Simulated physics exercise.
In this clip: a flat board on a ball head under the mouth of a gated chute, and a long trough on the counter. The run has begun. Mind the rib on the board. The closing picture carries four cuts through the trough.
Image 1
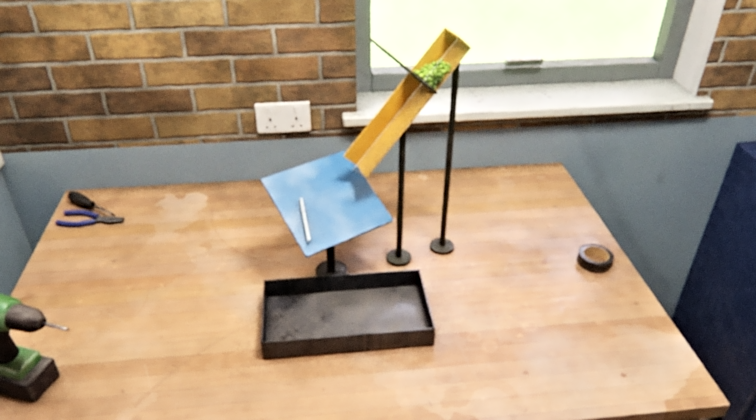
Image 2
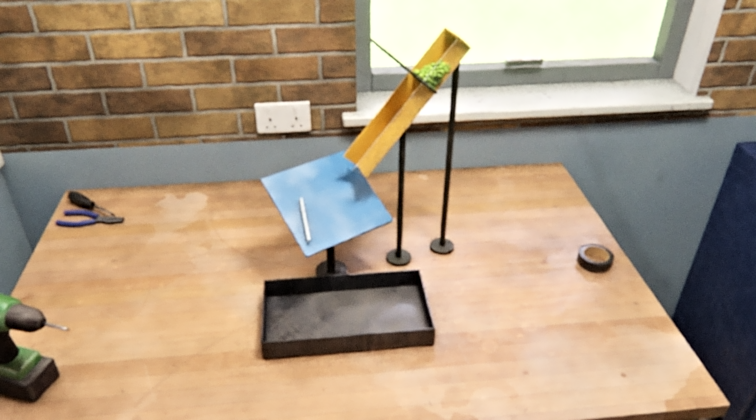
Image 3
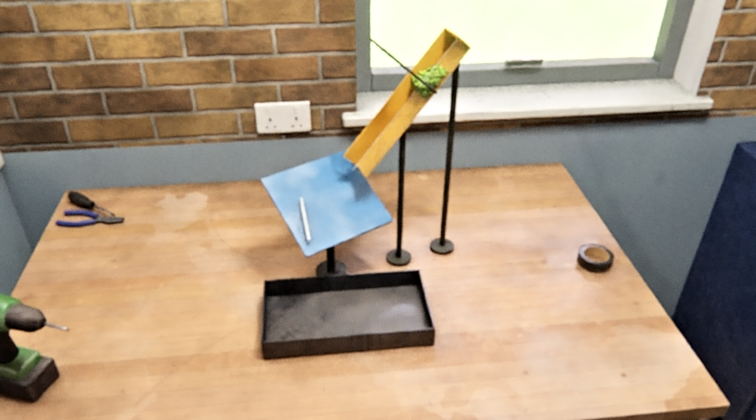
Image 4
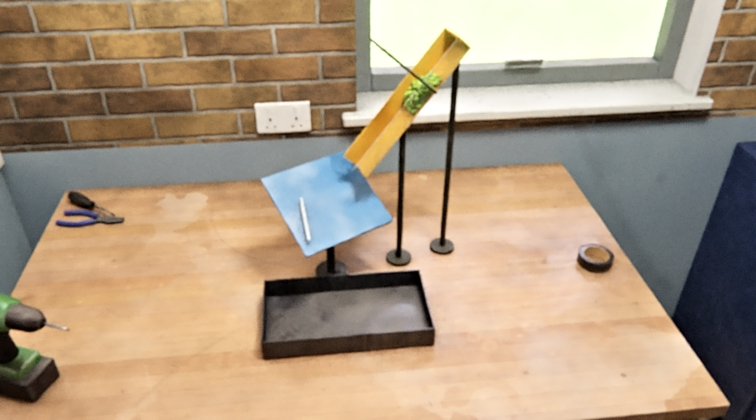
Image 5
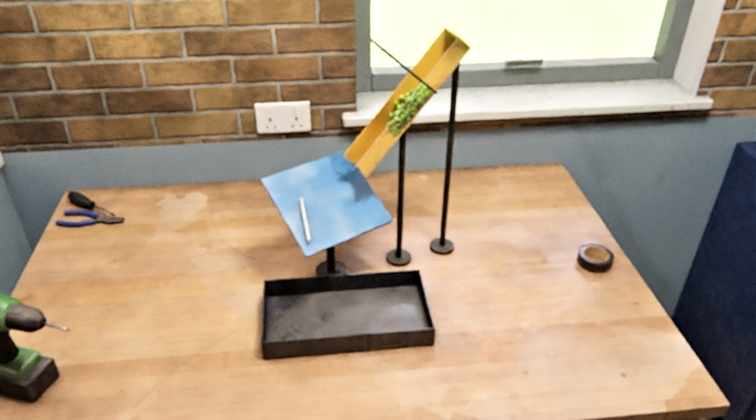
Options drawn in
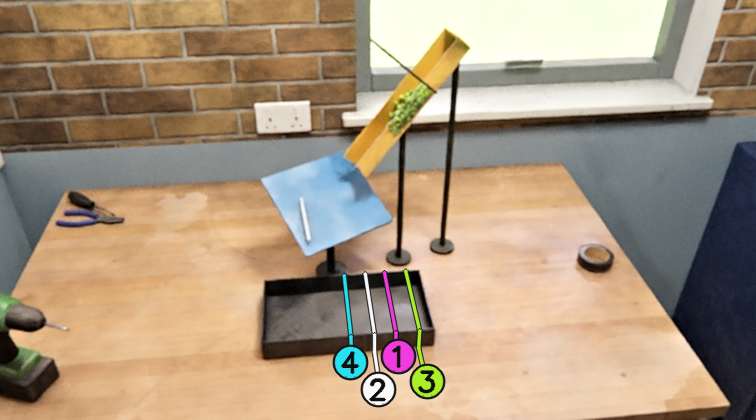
Green dried peas slide partway down a steep yellow chute above a tilted blue board.
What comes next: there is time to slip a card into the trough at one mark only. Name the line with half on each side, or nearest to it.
Best: 4.
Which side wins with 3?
More lands on the left.
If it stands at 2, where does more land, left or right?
Left.
On the marked copy, line 1 crosses the front rim at (395, 331); line 2 crosses the front rim at (374, 333); line 3 crosses the front rim at (419, 329); line 4 crosses the front rim at (350, 335).
Choosing 1, of what is caught, almost all on the left of the divider, about a tenth on the right.
Choosing 2, of what is caught, the larger part on the left of the divider, about a tenth on the right.
Choosing 3, of what is caught, almost all on the left of the divider, just a few on the right.
Choosing 4, of what is caught, roughly two thirds on the left of the divider, roughly a third on the right.
